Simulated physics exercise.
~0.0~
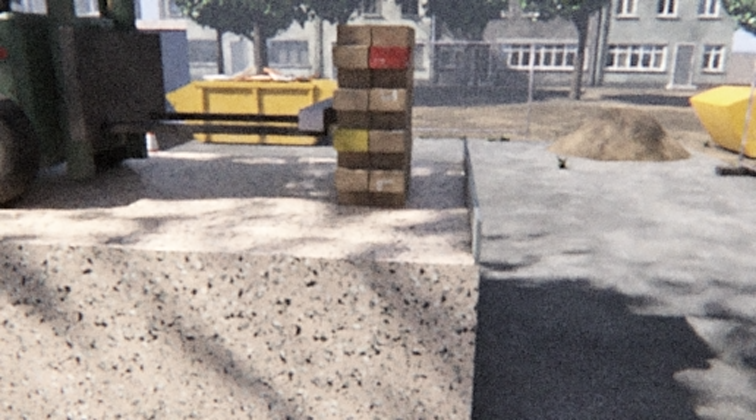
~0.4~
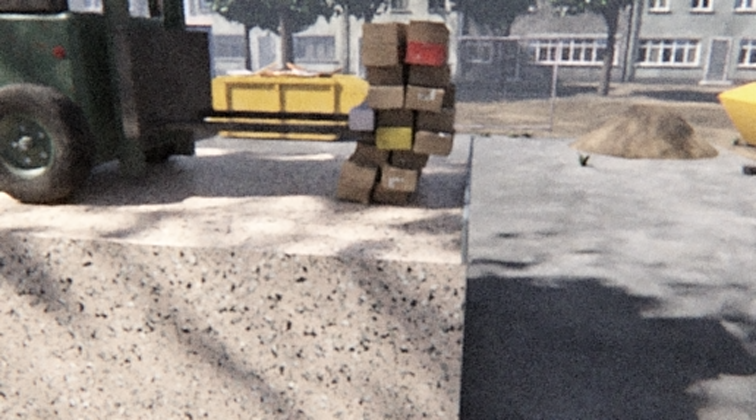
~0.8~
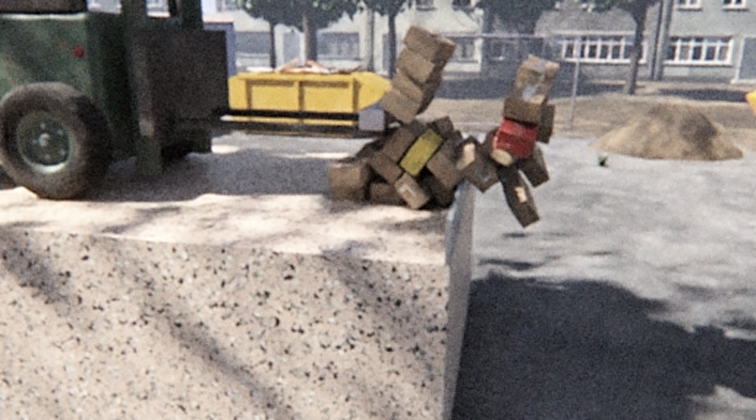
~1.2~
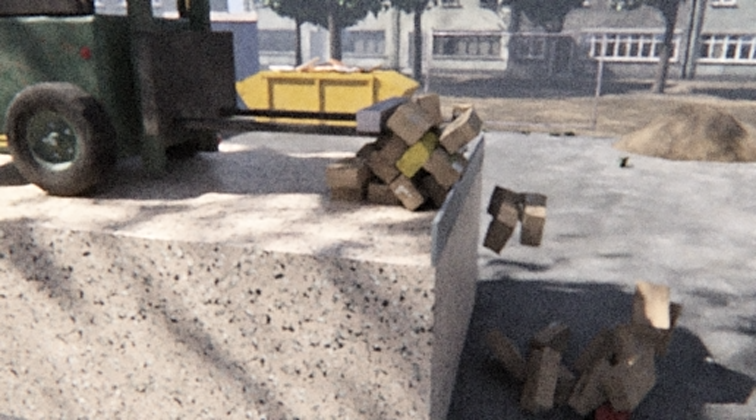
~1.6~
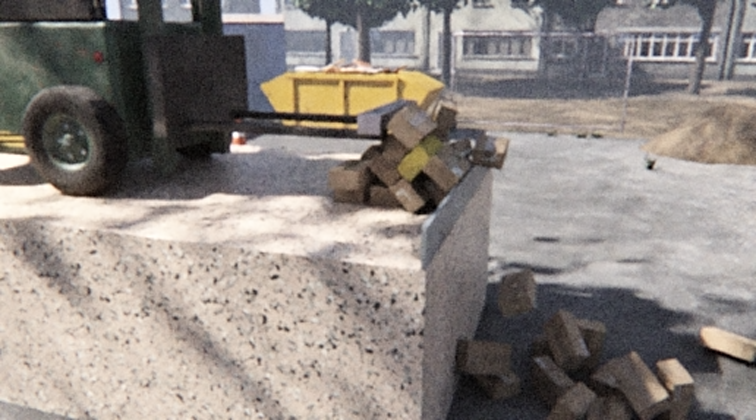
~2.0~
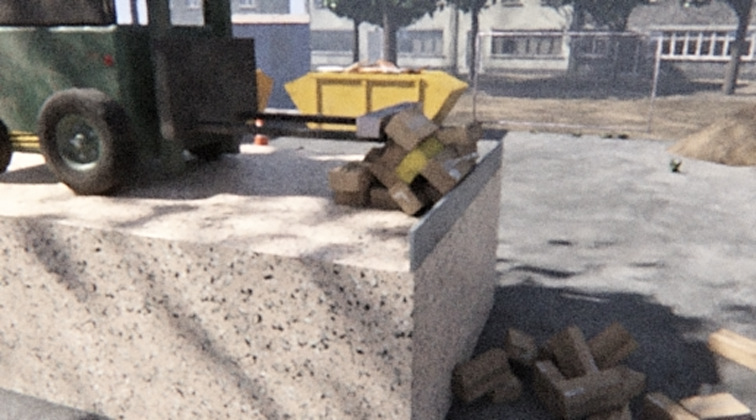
On a raised stone-like deck in a sunny yard, a green lift truck pushed a beam into a stack of brown boxes, which buckled and toppled right; many, including the red one, tumbled to the ground, while the yellow one stayed heaped near the edge.
